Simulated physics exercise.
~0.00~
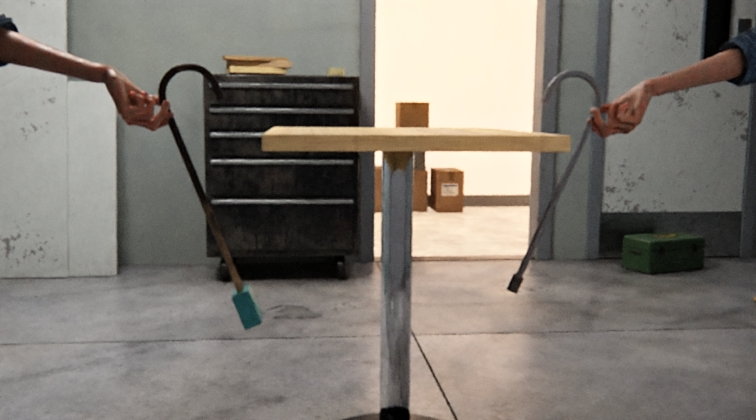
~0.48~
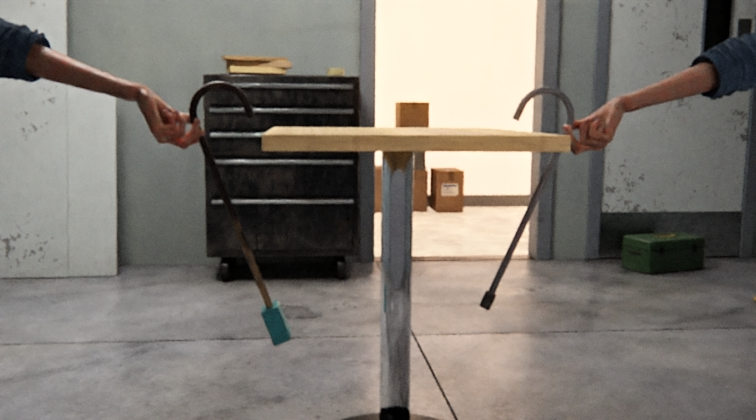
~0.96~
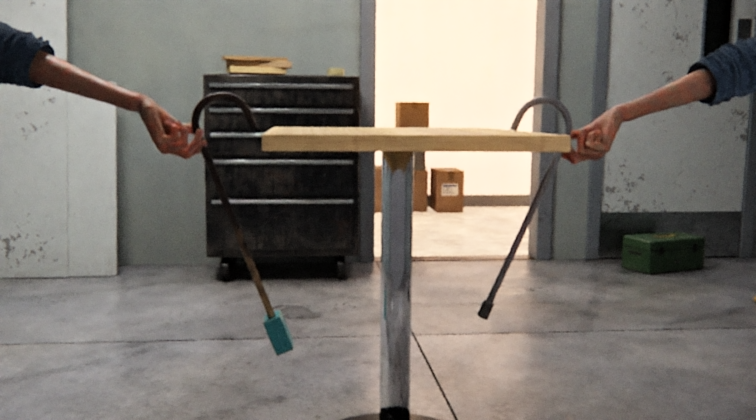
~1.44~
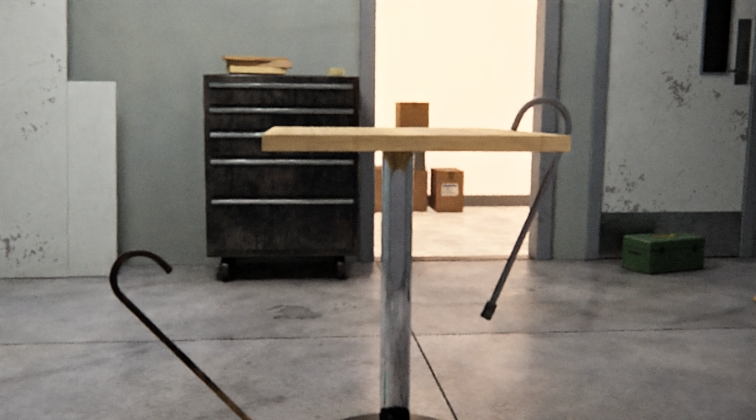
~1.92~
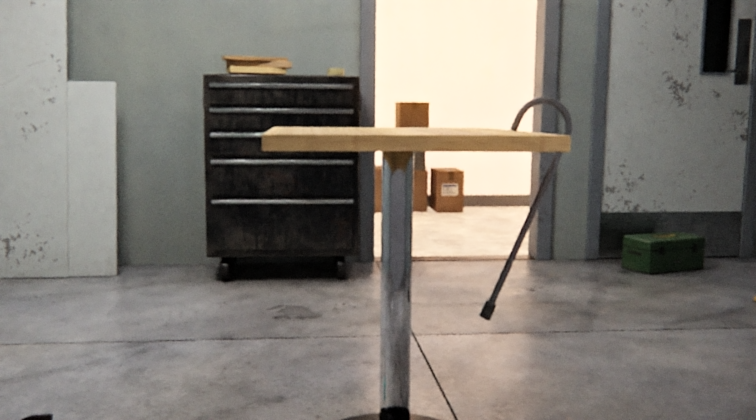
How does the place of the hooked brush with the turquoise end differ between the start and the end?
At the start it is held up by a hand to the left of the table. By the end it is down at the lower left near the floor, almost entirely out of view.
